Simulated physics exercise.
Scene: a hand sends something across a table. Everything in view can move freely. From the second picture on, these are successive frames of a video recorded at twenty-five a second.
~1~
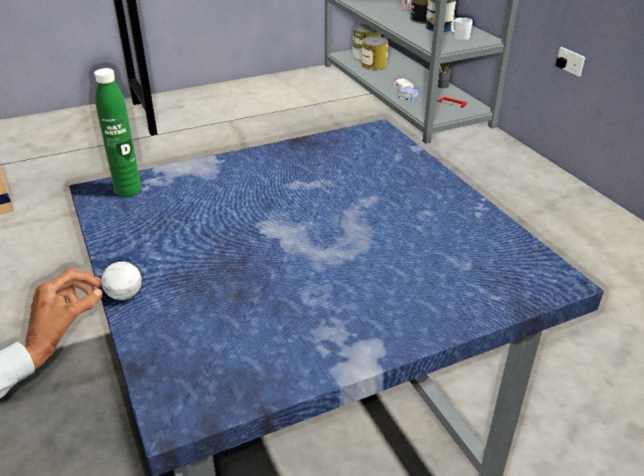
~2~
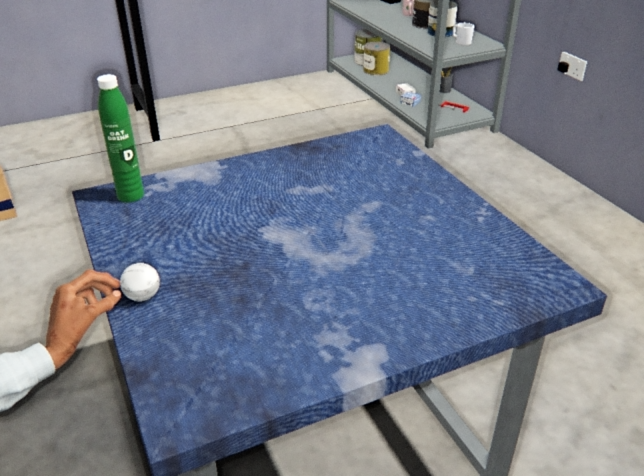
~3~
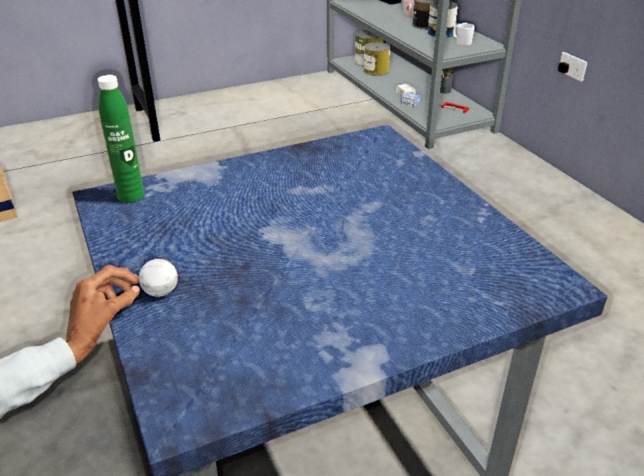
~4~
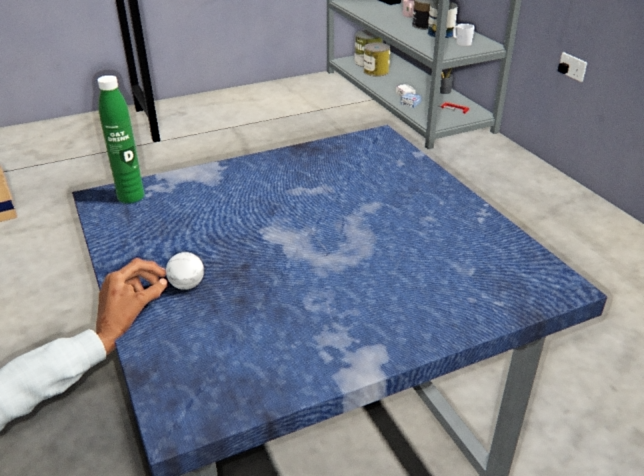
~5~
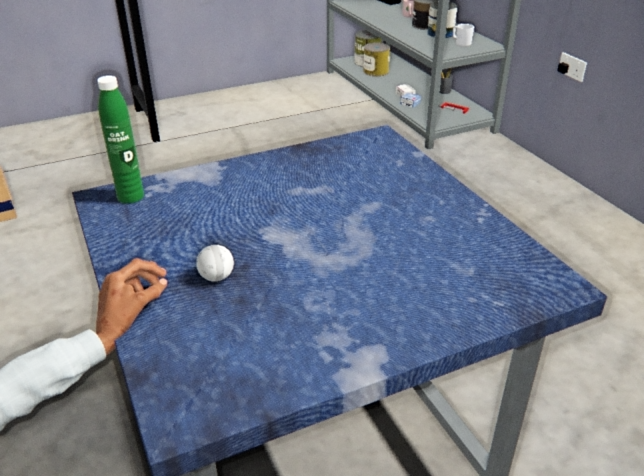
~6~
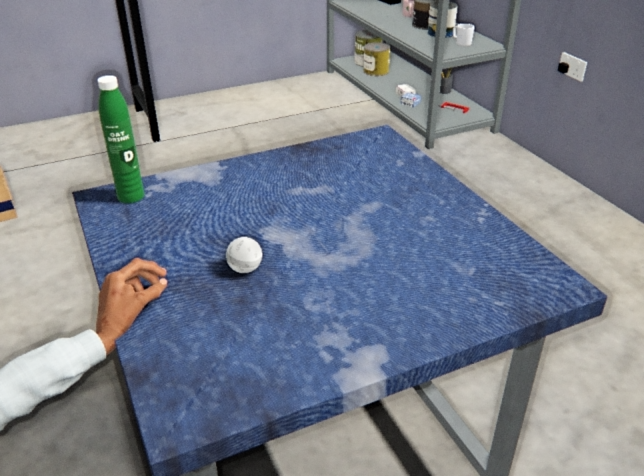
A white ball sits at the left edge of a blue patterned table, held by a hand's fingertips near a green bottle. The hand pushes it steadily rightward across the surface, then stays back as the ball leaves the fingers and rolls on toward the pale, cloudy patch.
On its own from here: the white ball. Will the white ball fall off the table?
Likely outcome: It is lost off the table.
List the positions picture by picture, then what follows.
Under the hand; white ball (122, 281), in the first frame.
Under the hand; white ball (140, 282), in the second frame.
Under the hand; white ball (158, 278), in the third frame.
White ball (185, 271), in the fourth frame.
White ball (215, 263) rolled about its own width, in the fifth frame.
White ball (244, 255) rolled well along, in the sixth frame.
Then, 0.20 s after the last picture, white ball rolled well along near (372, 221).
Then, 0.40 s after the last picture, white ball rolled well along near (477, 192).
Then, 0.70 s after the last picture, white ball now off the table.
Then, 0.90 s after the last picture, things are still on the move.
By the end, off the table, white ball.
